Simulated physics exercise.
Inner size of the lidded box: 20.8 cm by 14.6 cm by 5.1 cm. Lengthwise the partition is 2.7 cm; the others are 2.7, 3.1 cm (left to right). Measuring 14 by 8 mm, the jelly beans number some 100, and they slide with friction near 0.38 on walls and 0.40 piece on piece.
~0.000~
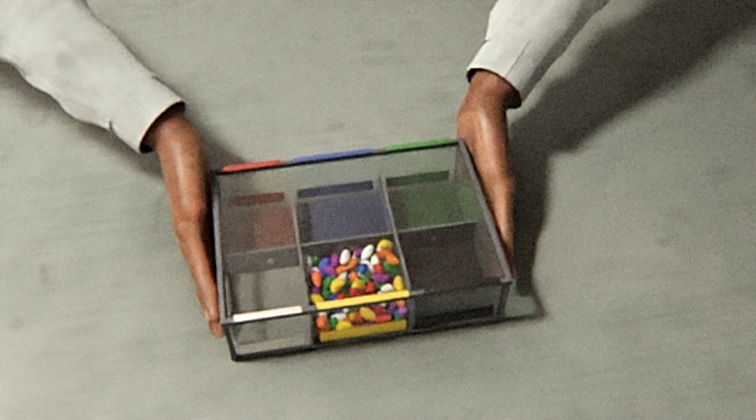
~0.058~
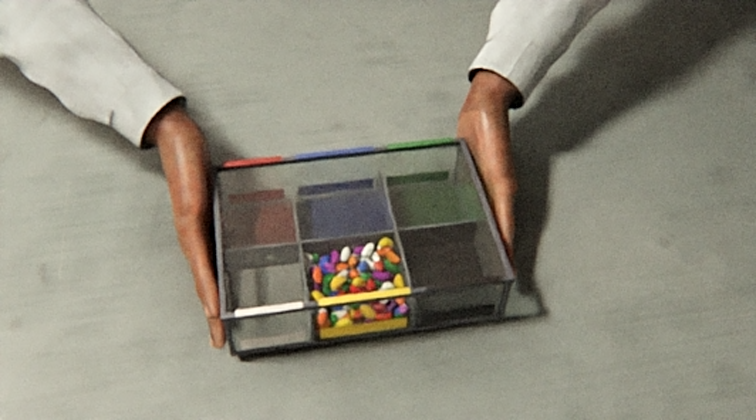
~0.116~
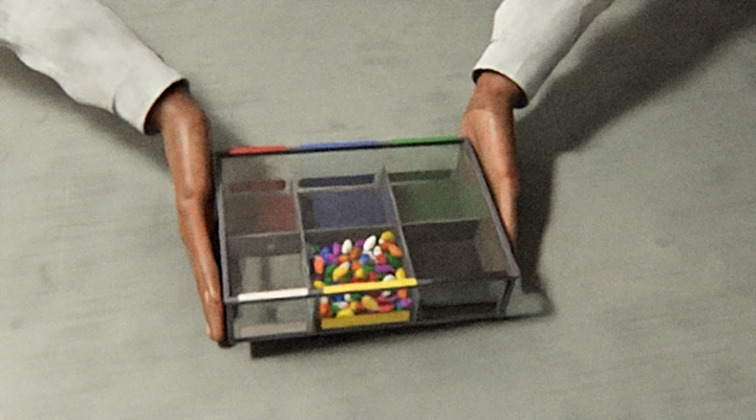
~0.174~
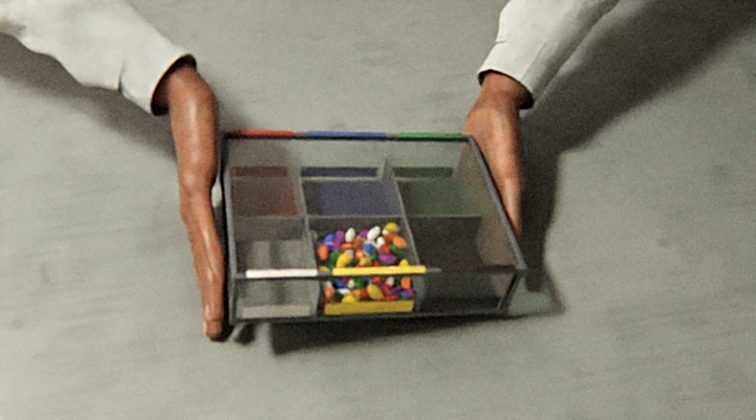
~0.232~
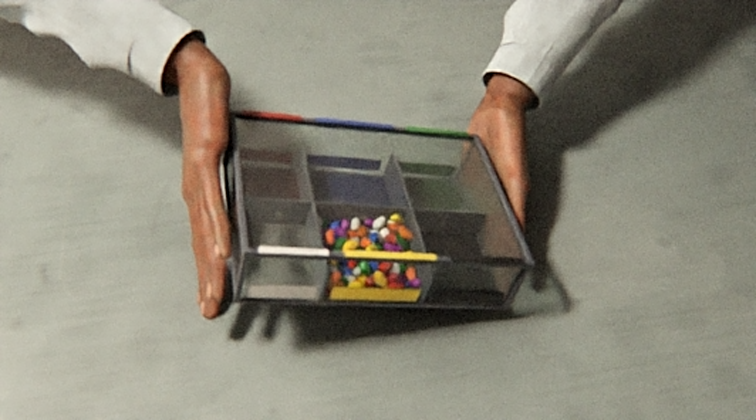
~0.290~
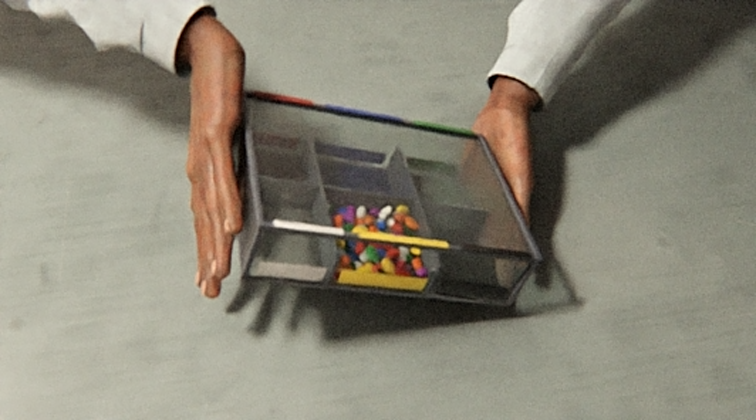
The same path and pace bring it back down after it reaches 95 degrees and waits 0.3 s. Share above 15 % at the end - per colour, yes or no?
Red no, blue no, green yes, yellow yes, white no, black yes.
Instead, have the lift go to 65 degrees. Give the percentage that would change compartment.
I'd estimate around 10 per cent.
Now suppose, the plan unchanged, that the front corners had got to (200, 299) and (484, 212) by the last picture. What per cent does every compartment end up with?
Red 80, blue 0, green 0, yellow 15, white 10, black 0.
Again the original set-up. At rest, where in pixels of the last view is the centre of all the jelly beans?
Near (441, 247).
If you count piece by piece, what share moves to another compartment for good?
Around 70 per cent.
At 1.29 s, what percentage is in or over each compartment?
Shares - red: 0; blue: 0; green: 35; yellow: 35; white: 0; black: 30.
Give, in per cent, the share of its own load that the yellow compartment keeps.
Something like 30 per cent.
After 1.29 s, tilt 95 degrees; green 35 %, yellow 35 %, black 30 %.
Then, at 1.96 s, tilt 48 degrees; green 40 %, yellow 30 %, black 30 %.
After 2.66 s, tilt 0 degrees; green 40 %, yellow 30 %, black 30 %.
By 3.4 s all is still; red 0 %, blue 0 %, green 40 %, yellow 30 %, white 0 %, black 30 %.
